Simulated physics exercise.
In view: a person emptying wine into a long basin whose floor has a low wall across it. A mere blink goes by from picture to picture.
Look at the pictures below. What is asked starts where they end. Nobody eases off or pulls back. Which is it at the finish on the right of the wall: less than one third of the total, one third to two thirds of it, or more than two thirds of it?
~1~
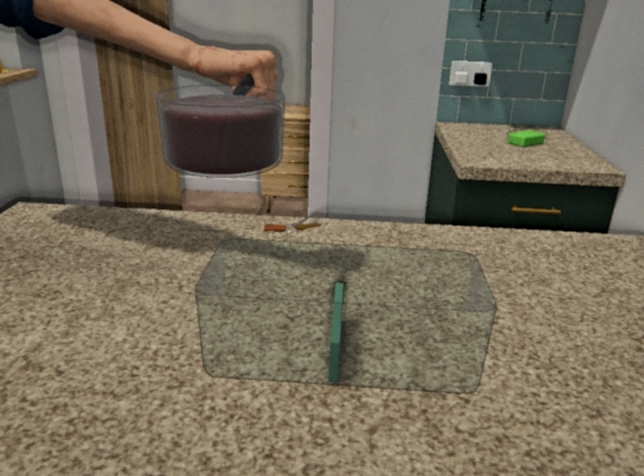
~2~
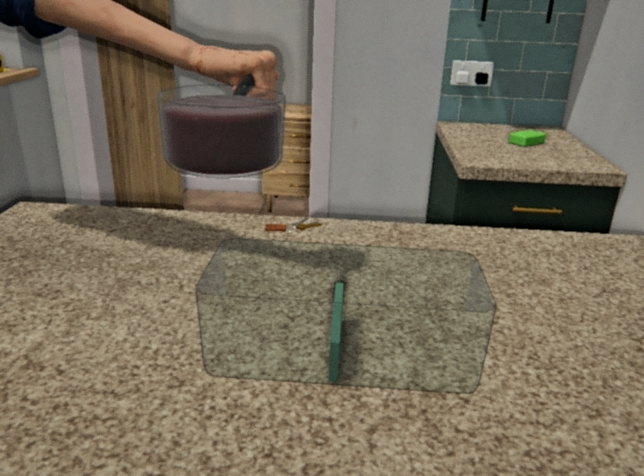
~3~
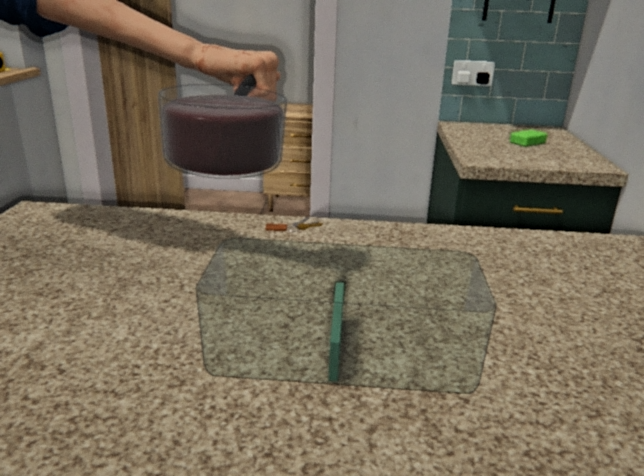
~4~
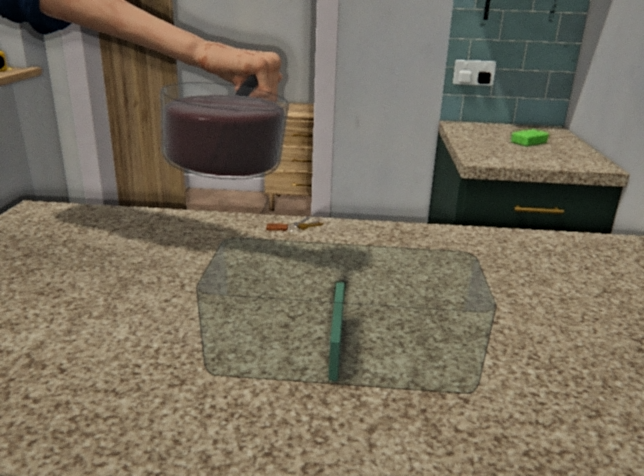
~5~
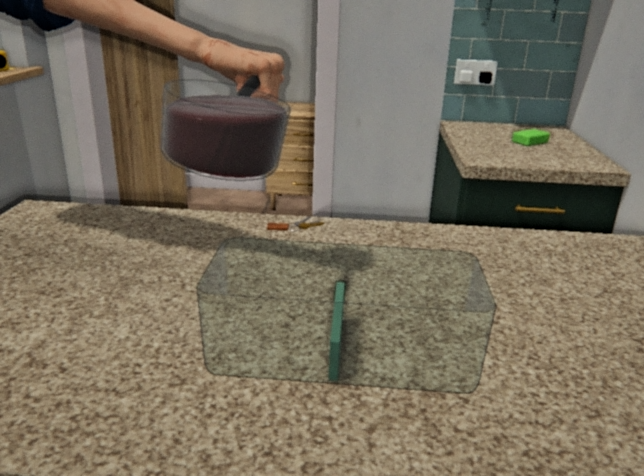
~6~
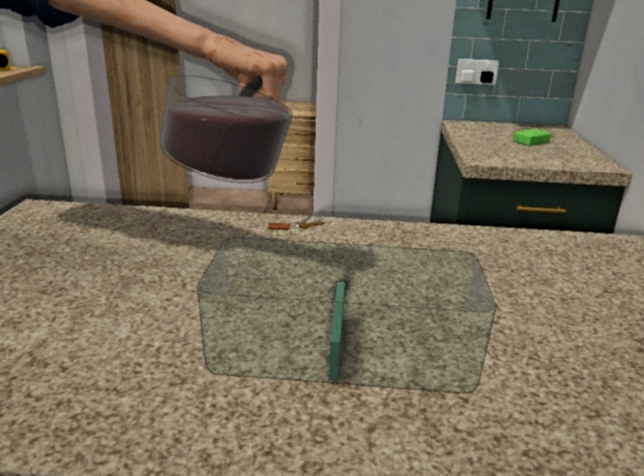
At the finish the right of the wall has one third to two thirds of the total.
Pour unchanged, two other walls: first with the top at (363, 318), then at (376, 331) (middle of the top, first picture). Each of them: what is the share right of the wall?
It would come to roughly 15 per cent the first time and roughly 10 per cent the second.
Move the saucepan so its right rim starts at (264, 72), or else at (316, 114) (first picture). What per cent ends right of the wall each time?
Start one gives close to 40 percent, start two close to 80 percent.
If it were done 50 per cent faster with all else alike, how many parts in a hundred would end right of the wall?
45 per cent or thereabouts.
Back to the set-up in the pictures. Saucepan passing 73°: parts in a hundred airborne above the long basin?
It's about 35 per cent.
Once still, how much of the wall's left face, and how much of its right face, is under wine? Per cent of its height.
I get 30 % for the left and 30 % for the right.
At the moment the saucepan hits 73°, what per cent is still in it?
50 per cent, roughly.
A moment on, the saucepan is tipped part way and 51 per cent is still to pour, 3 is left of the wall and 9 right of it.
Next, the saucepan is tipped right over and 9 per cent is still to pour, 24 is left of the wall and 56 right of it.
Then the saucepan is tipped right over and 1 per cent is still to pour, 41 is left of the wall and 56 right of it.
Later the saucepan is tipped right over and 0 per cent is still to pour, 43 is left of the wall and 57 right of it.
In the end 43 per cent lies left of the wall, 57 right of it and 1 outside.
